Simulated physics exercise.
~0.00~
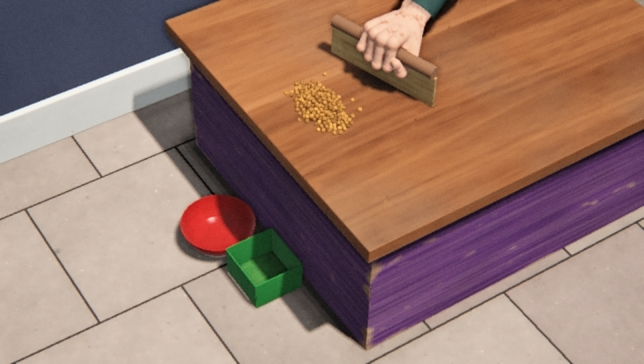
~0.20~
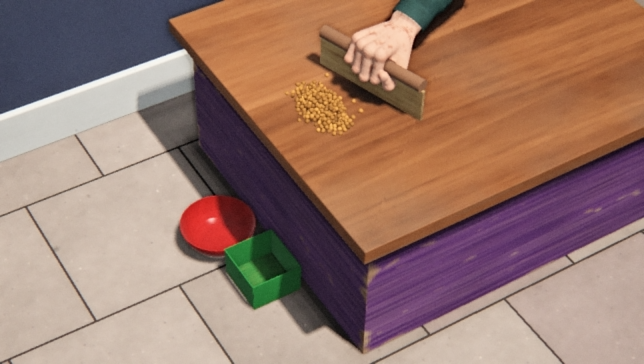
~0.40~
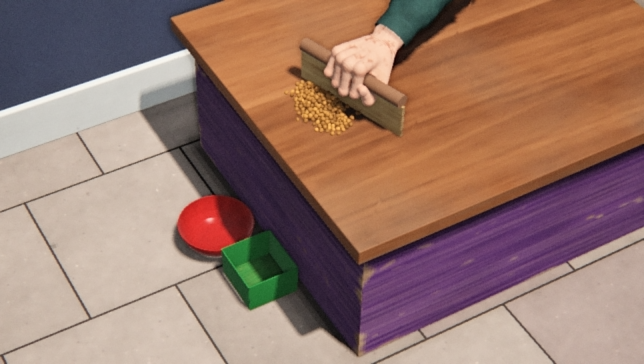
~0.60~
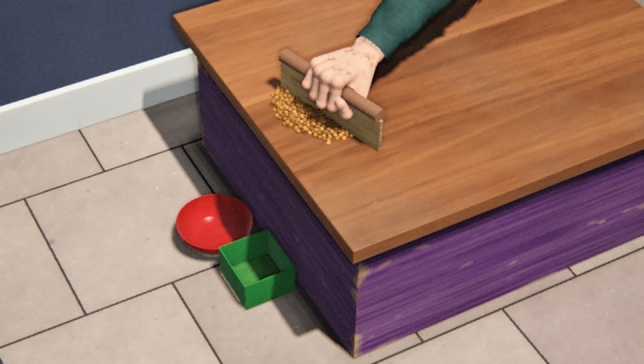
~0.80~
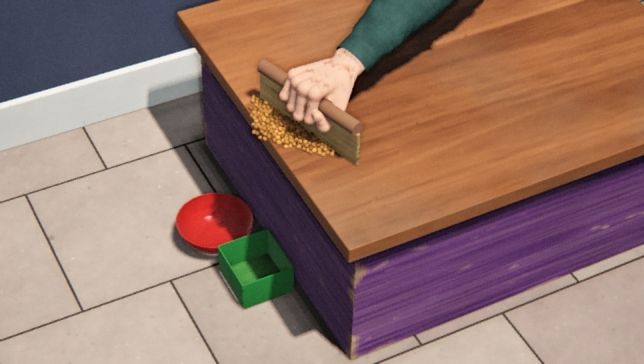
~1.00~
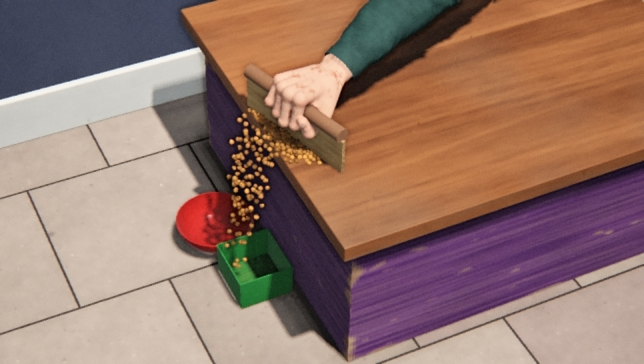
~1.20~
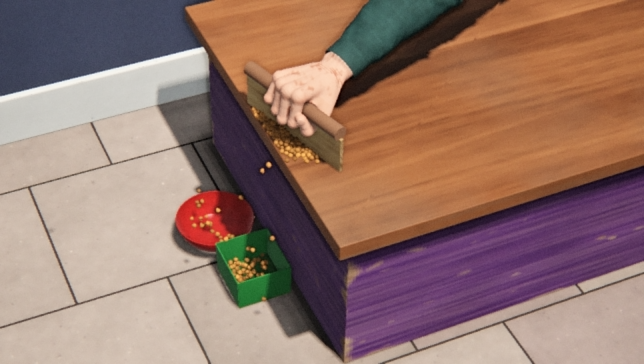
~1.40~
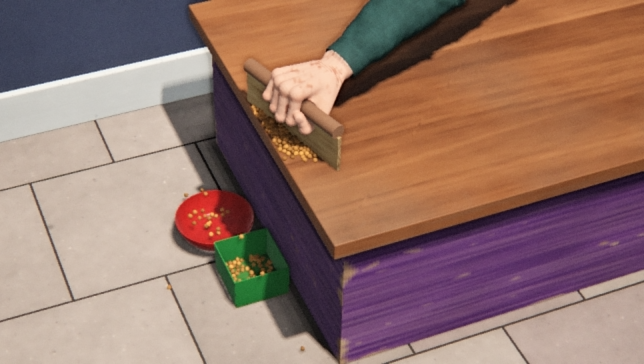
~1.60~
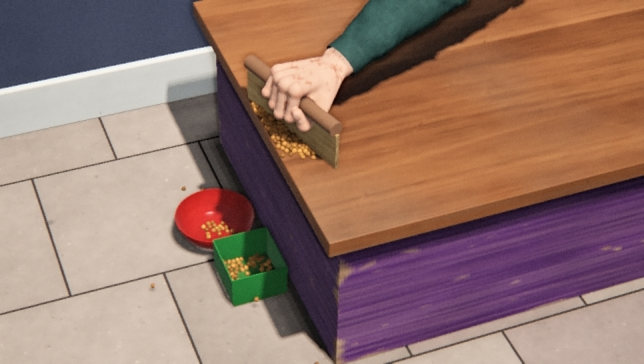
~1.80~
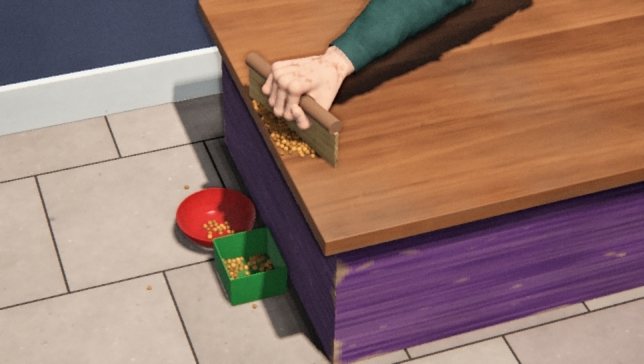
Wooden tabletop with a hand scraping small golden pieces over the edge, many landing in a green tin, fewer in a red bowl.
